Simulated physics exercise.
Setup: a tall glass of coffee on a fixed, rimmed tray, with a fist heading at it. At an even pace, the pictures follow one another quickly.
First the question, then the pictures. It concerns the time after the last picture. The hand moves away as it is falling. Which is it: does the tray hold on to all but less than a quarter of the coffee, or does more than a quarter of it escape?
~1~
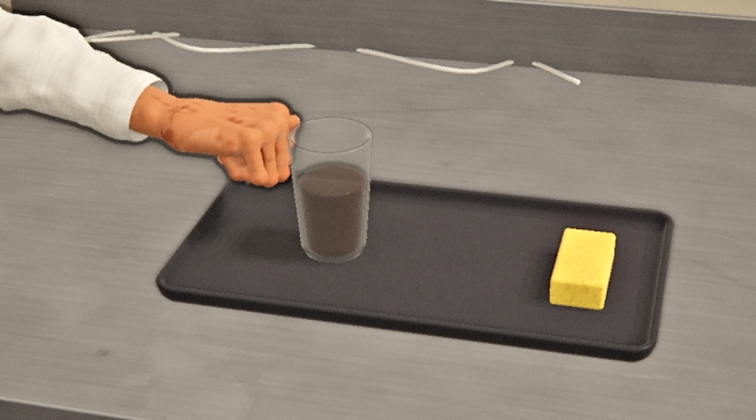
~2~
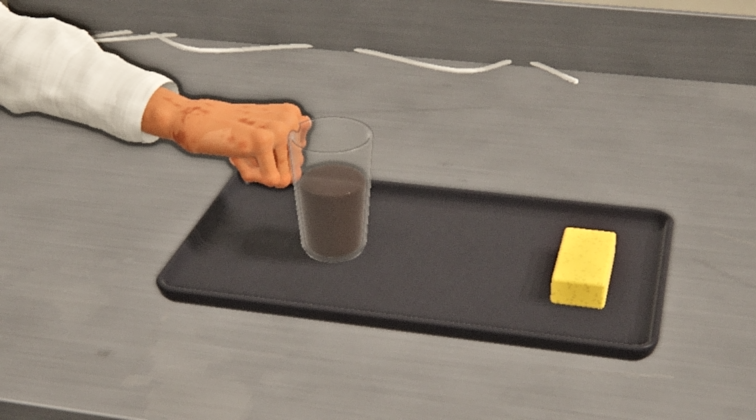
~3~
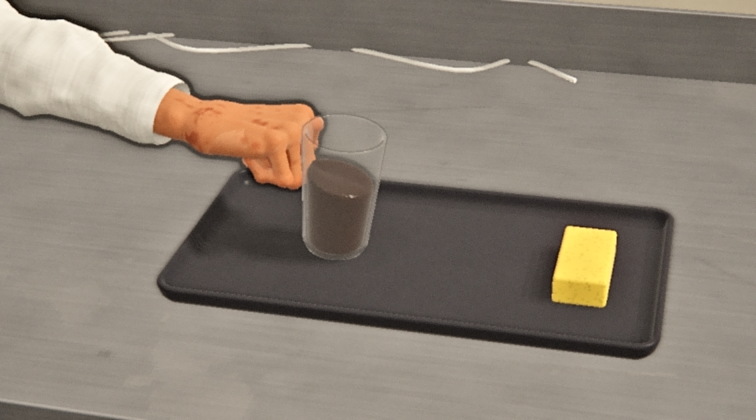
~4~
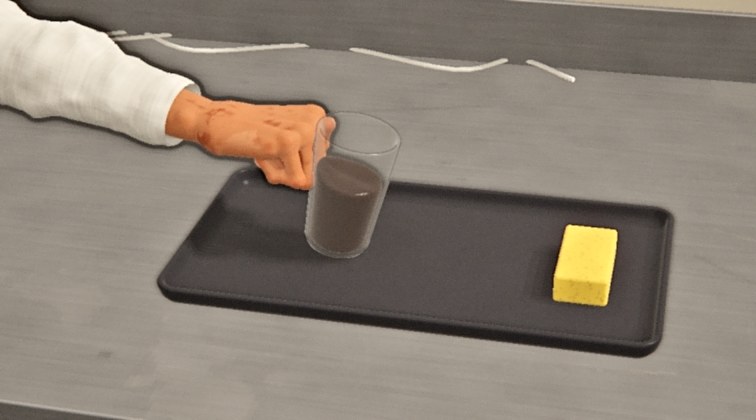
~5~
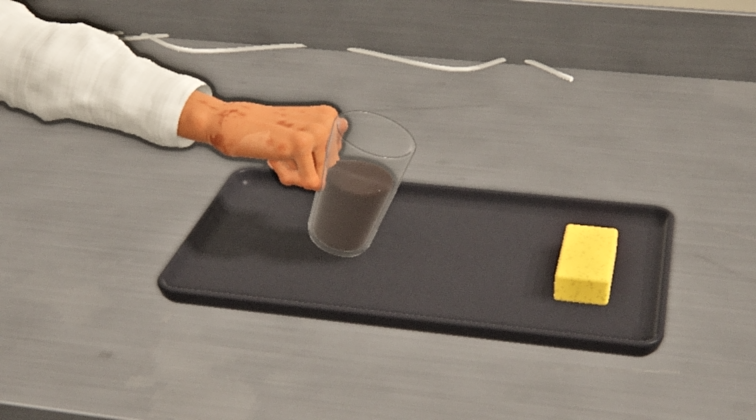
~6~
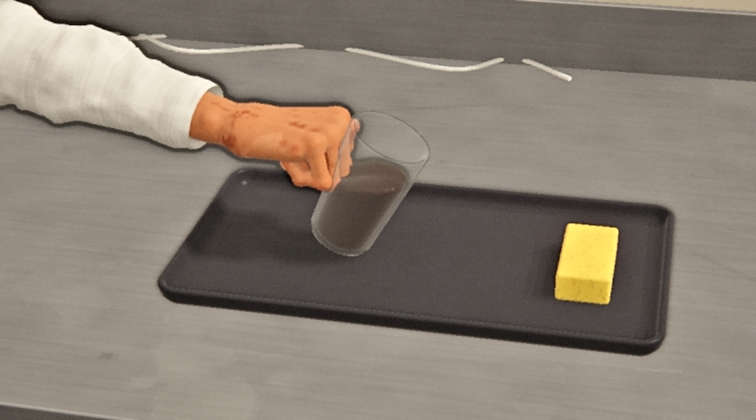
Less than a quarter escapes.
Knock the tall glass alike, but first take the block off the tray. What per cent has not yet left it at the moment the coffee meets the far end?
Roughly 60 in a hundred.
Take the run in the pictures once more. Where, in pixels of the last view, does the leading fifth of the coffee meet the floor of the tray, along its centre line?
I'd mark it somewhere roughly at pixel (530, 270).
A moment on, the tall glass is falling and 100 per cent is in the glass, 0 on the tray and 0 above or beyond its rim.
Next, the tall glass lies on its side and 75 per cent is in the glass, 18 on the tray and 7 above or beyond its rim.
Then the tall glass lies on its side and 41 per cent is in the glass, 37 on the tray and 23 above or beyond its rim.
Later the tall glass lies on its side and 21 per cent is in the glass, 71 on the tray and 8 above or beyond its rim.
In the end 92 per cent is held by tray and glass, 8 is off the tray.
